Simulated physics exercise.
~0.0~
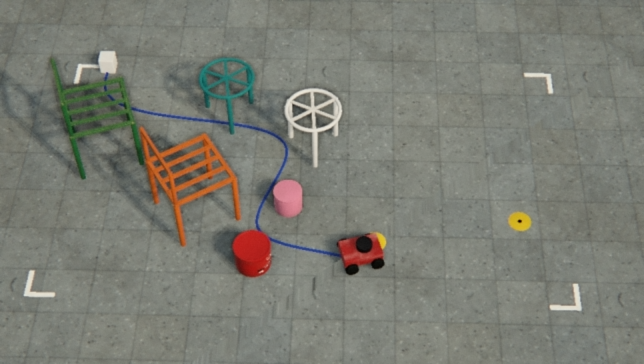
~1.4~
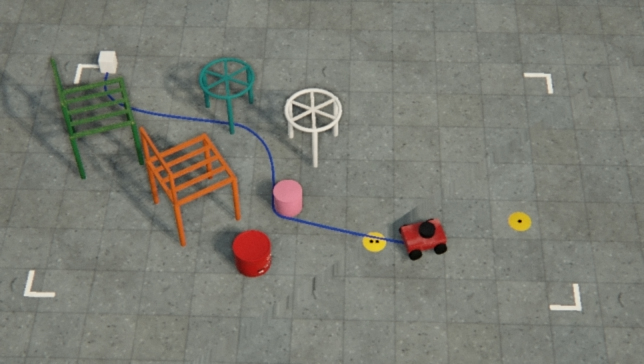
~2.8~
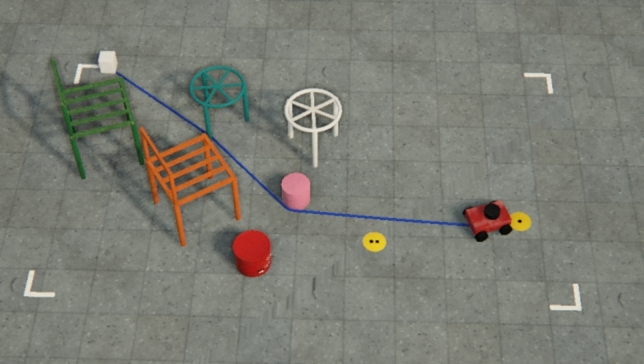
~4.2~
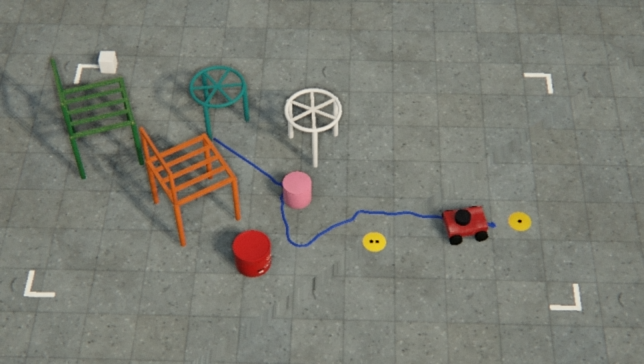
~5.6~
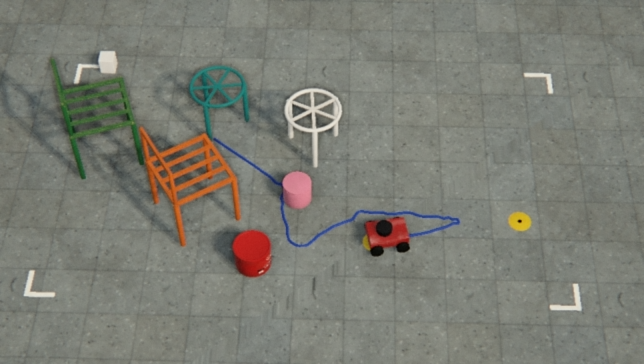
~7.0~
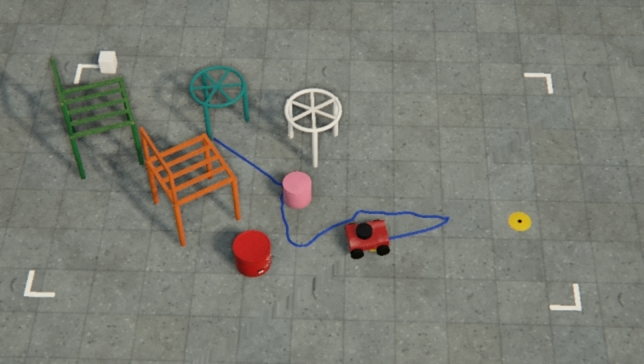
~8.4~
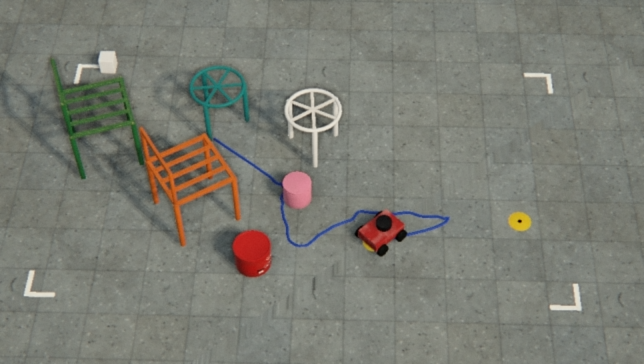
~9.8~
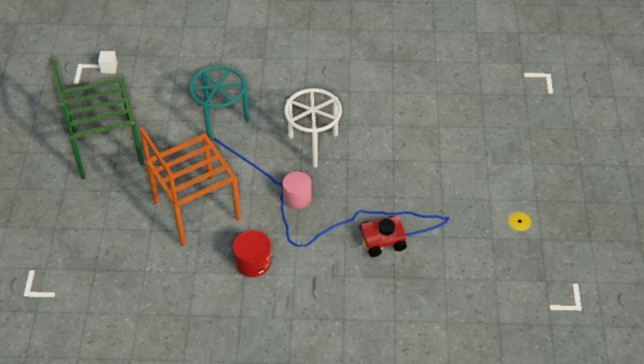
Small red cart towing a blue lead right past chairs and stools, nudging a pink tub, pulling the plug free, then rolling back left.
